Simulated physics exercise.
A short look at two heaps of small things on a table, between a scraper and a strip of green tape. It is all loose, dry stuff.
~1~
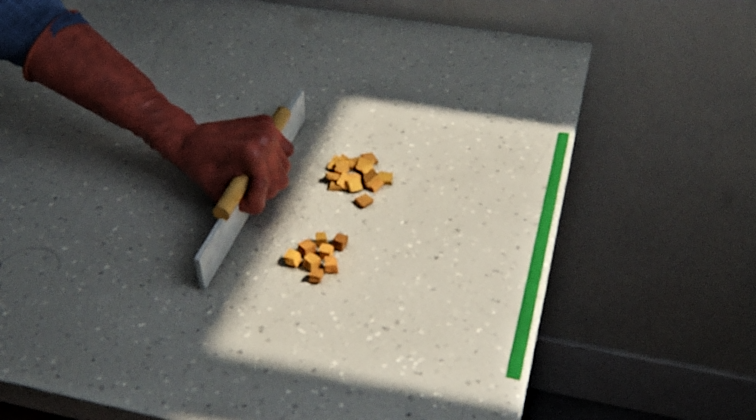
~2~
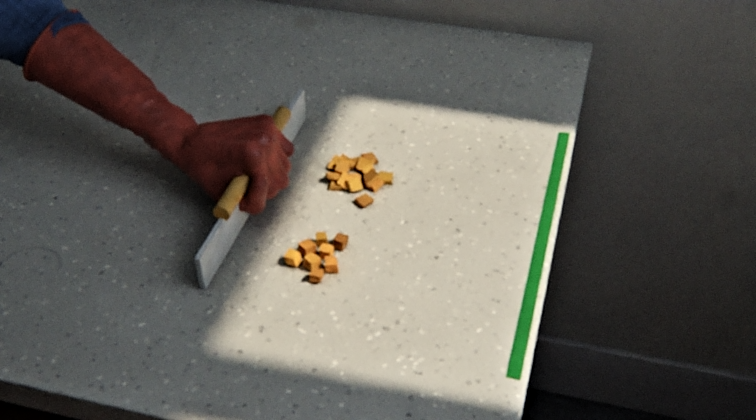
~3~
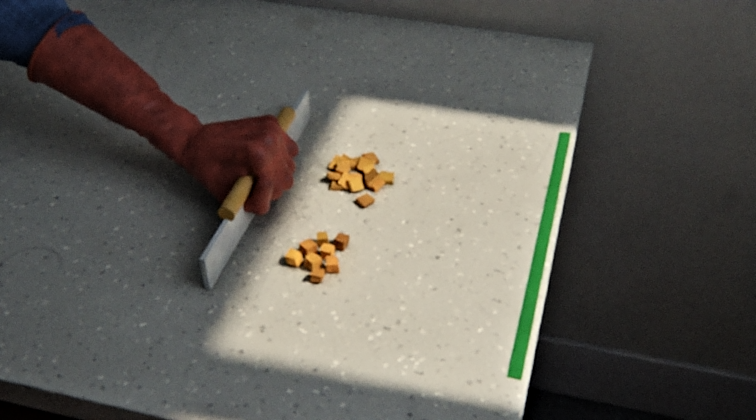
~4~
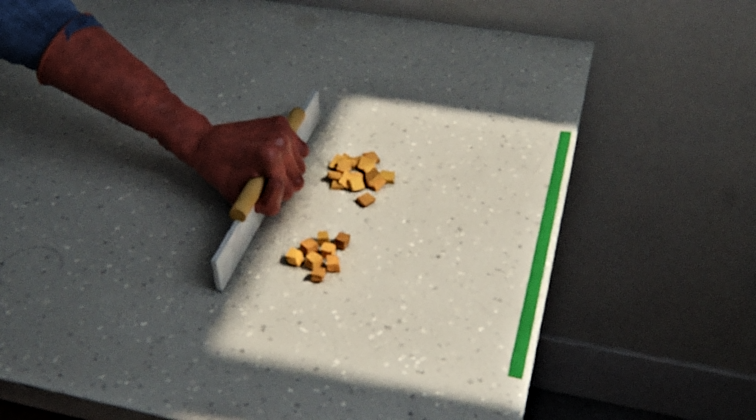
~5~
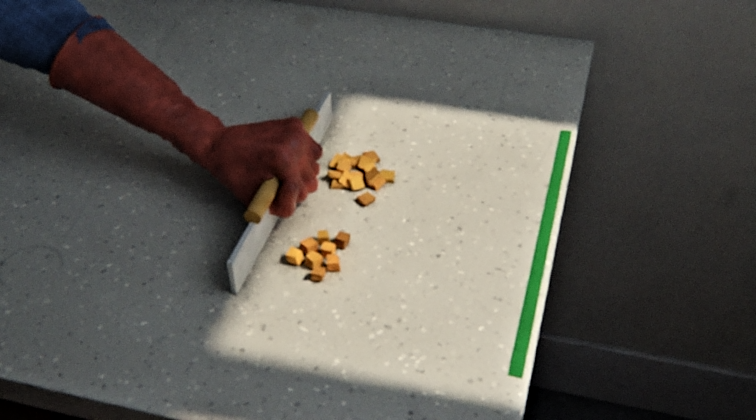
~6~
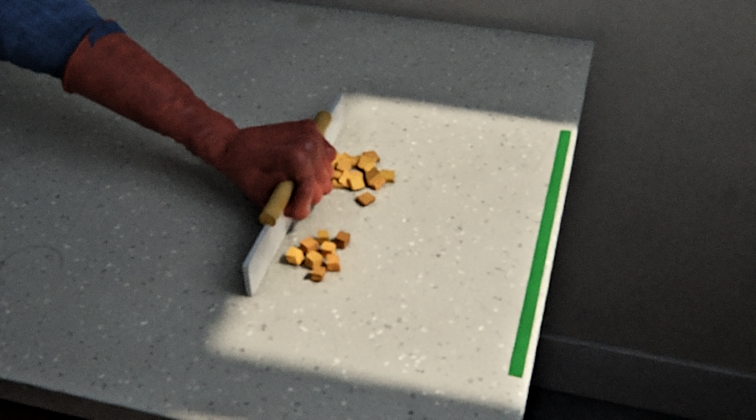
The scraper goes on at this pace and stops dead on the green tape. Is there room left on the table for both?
Front handful: It tumbles over the end, in part at least. Back handful: It tumbles over the end, in part at least.
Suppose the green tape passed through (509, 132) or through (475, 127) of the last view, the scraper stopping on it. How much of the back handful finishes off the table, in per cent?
The first gives 0 %, the second 0 %.
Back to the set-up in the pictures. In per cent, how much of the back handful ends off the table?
About 100 per cent.
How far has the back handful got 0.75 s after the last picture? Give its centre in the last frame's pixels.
Around (450, 188).
Then, 0.75 s later than the last frame, scraper still moving, near (426, 191); front handful all on the table, its front near (441, 280); back handful all on the table, its front near (484, 190).
Then, 1.53 s later than the last frame, scraper stopped at the green tape; front handful every one over the edge; back handful every one over the edge.
When it is over, scraper stopped at the green tape; front handful every one over the edge; back handful every one over the edge.
